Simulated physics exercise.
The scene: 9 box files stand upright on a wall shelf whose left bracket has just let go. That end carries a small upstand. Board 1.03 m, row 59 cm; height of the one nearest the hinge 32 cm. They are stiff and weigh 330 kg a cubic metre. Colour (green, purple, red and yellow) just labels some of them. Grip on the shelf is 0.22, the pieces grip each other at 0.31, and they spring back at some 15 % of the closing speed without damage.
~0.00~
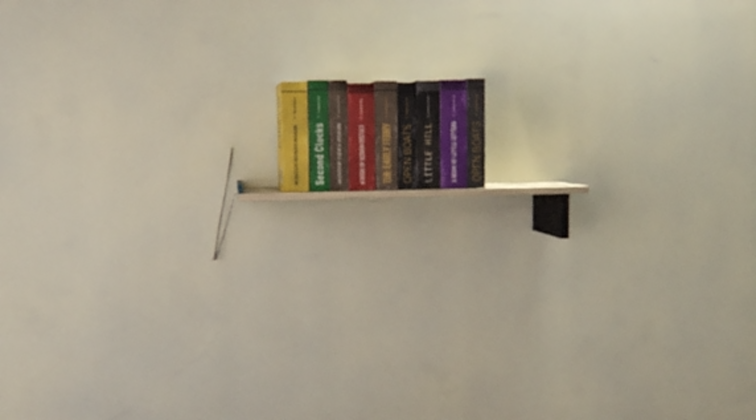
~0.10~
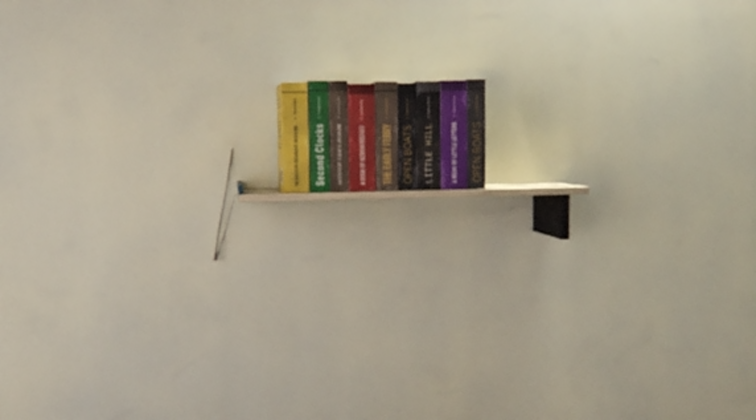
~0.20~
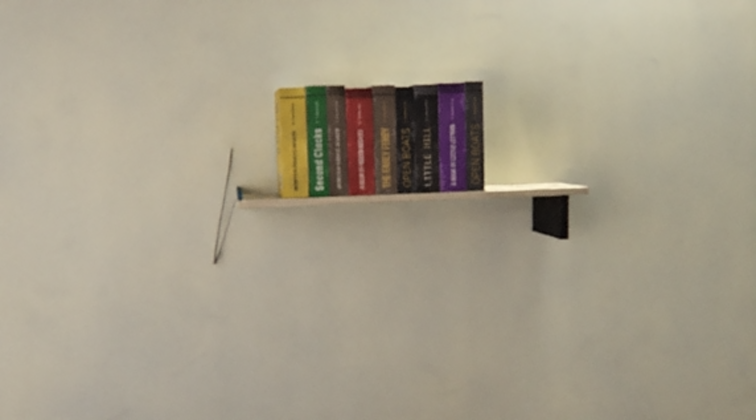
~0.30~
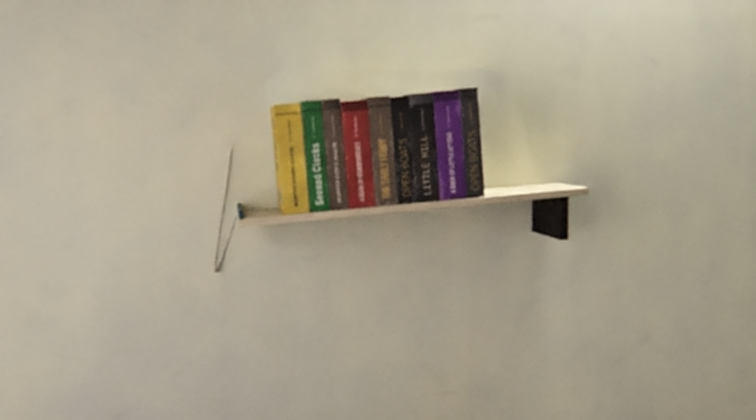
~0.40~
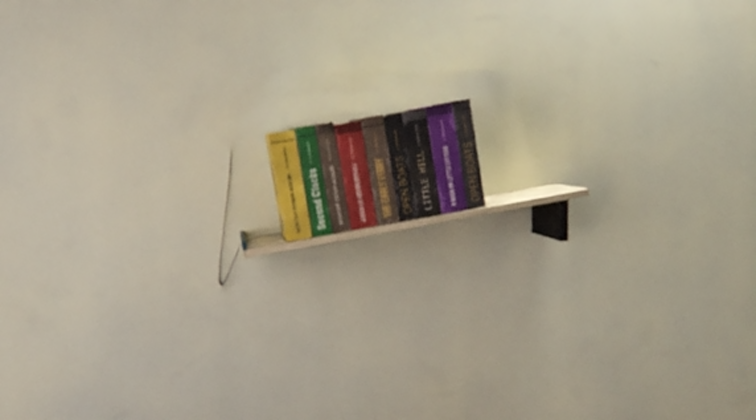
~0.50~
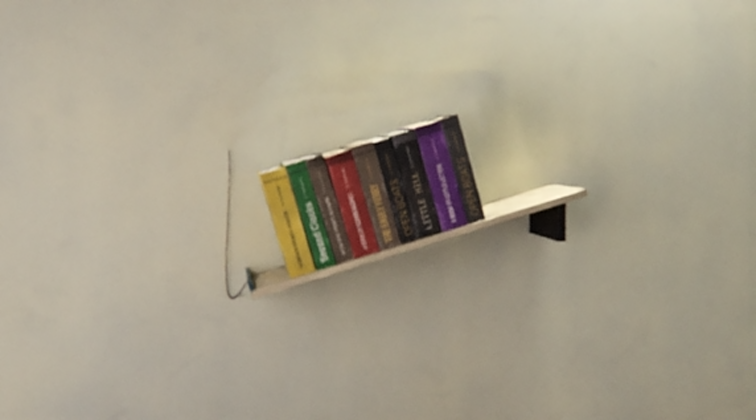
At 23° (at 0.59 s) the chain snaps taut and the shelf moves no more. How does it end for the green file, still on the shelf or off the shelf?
It falls off.
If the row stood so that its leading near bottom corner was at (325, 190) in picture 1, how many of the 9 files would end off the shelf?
In that case 9.
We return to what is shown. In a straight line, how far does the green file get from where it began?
Roughly 130 cm away.
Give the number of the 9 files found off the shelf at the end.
It comes to 9.
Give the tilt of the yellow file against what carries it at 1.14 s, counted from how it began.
About 150°.
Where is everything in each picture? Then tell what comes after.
In the first frame (each place is the centre of the face we see best; leans and shifts are taken against what carries them), shelf's free end (249, 198) slope 0°; green file (319, 136); purple file (454, 134); red file (362, 137); all in place.
The second frame shows shelf's free end (249, 198) slope 0°; green file (319, 137).
The third frame shows shelf's free end (249, 204) slope 1°; green file (318, 142).
The fourth frame shows shelf's free end (250, 223) slope 4°; green file (316, 156).
The fifth frame shows shelf's free end (254, 253) slope 9°; green file (314, 181).
The sixth frame shows shelf's free end (262, 293) slope 15°; green file (311, 215); yellow file (288, 223); red file (353, 205); all in place.
By 1.14 s, 1 of the 9 files off the shelf; green file tilted 51°; yellow file upside down.
By 2.22 s, 5 of the 9 files off the shelf; green file on its side; red file upside down.
When it is over (3.0 s), 9 of the 9 files off the shelf; green file on its side; purple file upside down; yellow file on its side.
